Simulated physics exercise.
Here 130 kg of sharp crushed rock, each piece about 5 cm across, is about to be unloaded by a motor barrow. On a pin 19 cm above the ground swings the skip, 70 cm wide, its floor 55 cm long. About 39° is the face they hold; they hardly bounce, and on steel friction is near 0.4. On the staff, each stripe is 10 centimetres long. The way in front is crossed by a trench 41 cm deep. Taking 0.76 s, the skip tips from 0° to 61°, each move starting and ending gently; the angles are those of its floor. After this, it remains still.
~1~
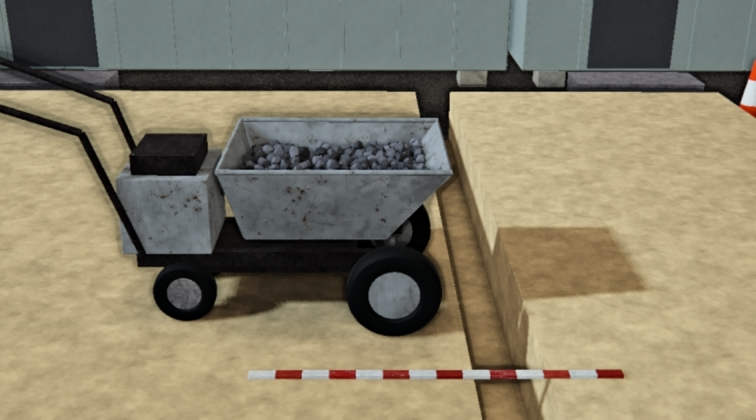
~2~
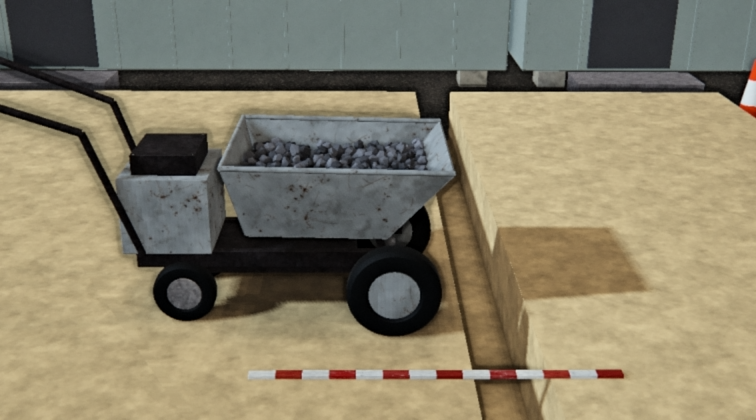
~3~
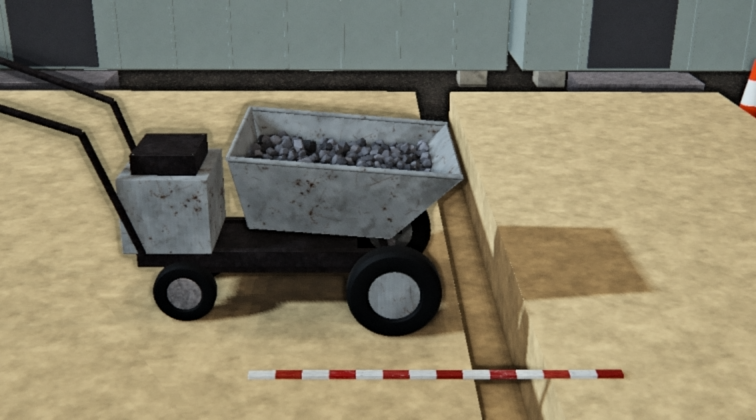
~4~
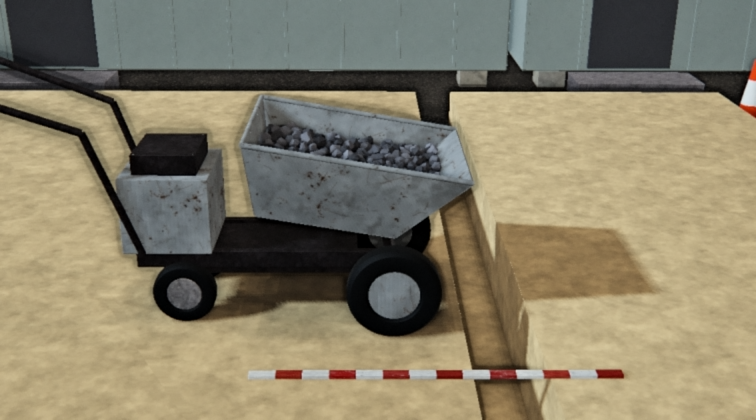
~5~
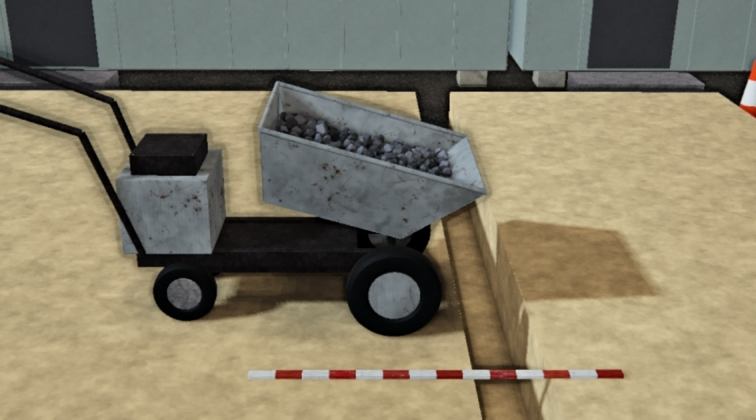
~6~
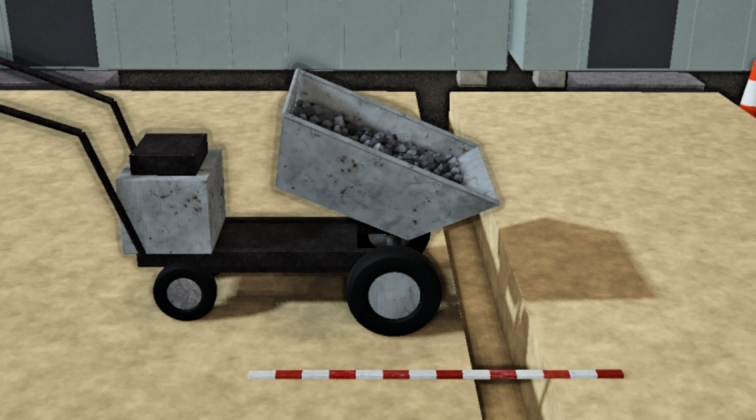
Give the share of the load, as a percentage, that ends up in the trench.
7 %.
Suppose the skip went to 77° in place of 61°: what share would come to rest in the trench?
Roughly 5 percent.
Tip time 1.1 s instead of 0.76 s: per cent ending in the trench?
10 %.
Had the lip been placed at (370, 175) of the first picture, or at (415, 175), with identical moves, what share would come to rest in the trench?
The first start gives about 45 per cent, the second about 30.
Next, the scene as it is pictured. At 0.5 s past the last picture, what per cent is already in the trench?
Something like 0 in a hundred.
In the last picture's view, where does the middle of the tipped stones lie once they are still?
Resting centre: About (564, 293).
Then, 0.2 s after the last picture the floor is at 51°, 100 % in the skip; the foremost stones are at (498, 226).
Then, 0.5 s after the last picture the floor is at 61°, 98 % in the skip, 2 % past the trench; the foremost stones are at (559, 283).
Then, 0.9 s after the last picture the floor is at 61°, 69 % in the skip, 31 % past the trench; the foremost stones are at (643, 294).
Then, 2.8 s after the last picture the floor is at 61°, 52 % in the skip, 7 % in the trench, 40 % past the trench; the foremost stones are at (703, 286).
